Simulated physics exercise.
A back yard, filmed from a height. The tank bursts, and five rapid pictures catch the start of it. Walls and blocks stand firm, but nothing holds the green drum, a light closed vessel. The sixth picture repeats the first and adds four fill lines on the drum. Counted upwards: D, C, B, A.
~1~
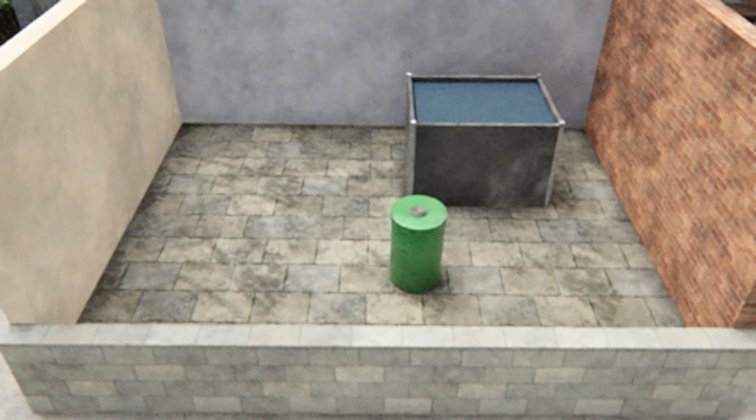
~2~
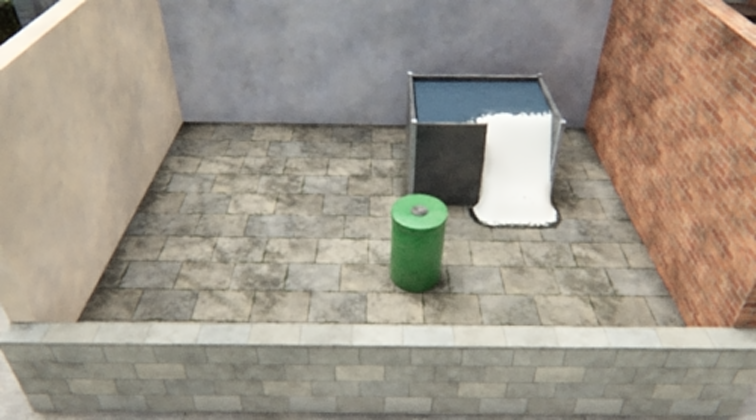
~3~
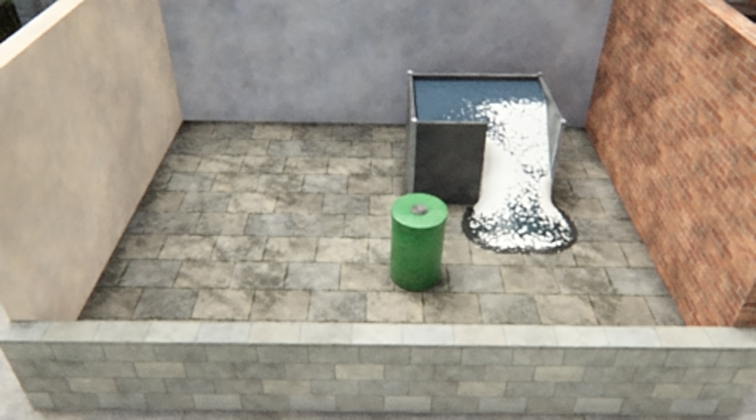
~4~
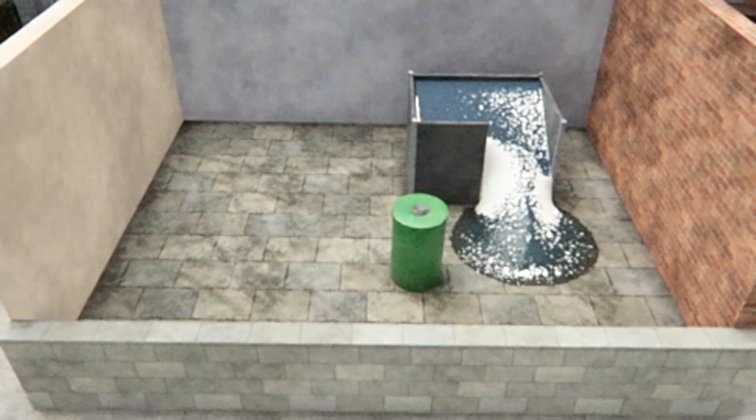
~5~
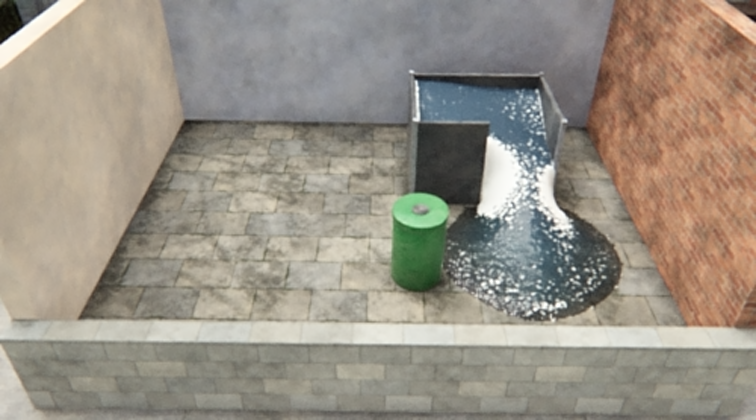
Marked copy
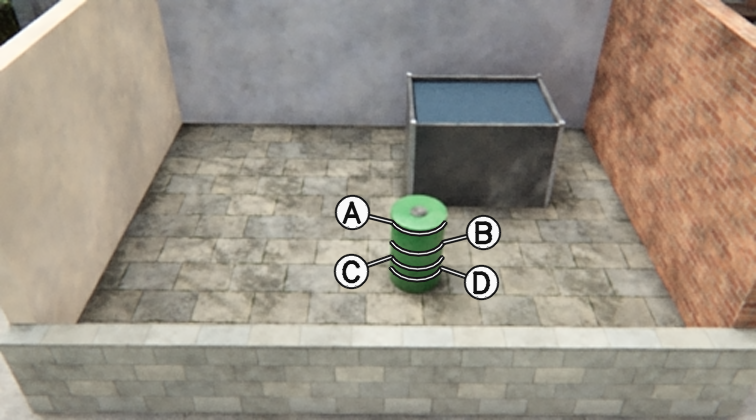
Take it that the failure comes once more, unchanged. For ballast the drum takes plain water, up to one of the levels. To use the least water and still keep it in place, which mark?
It is D.
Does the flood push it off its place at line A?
No, that is safe.
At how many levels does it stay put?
All four.
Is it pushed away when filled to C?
No, not at all.
On the marked copy, A at (419, 233); B at (418, 254); C at (417, 269); D at (417, 279); from the bottom up D, C, B, A.
Choosing A, it does not move.
Choosing B, it does not move.
Choosing C, it does not move.
Choosing D, it does not move.
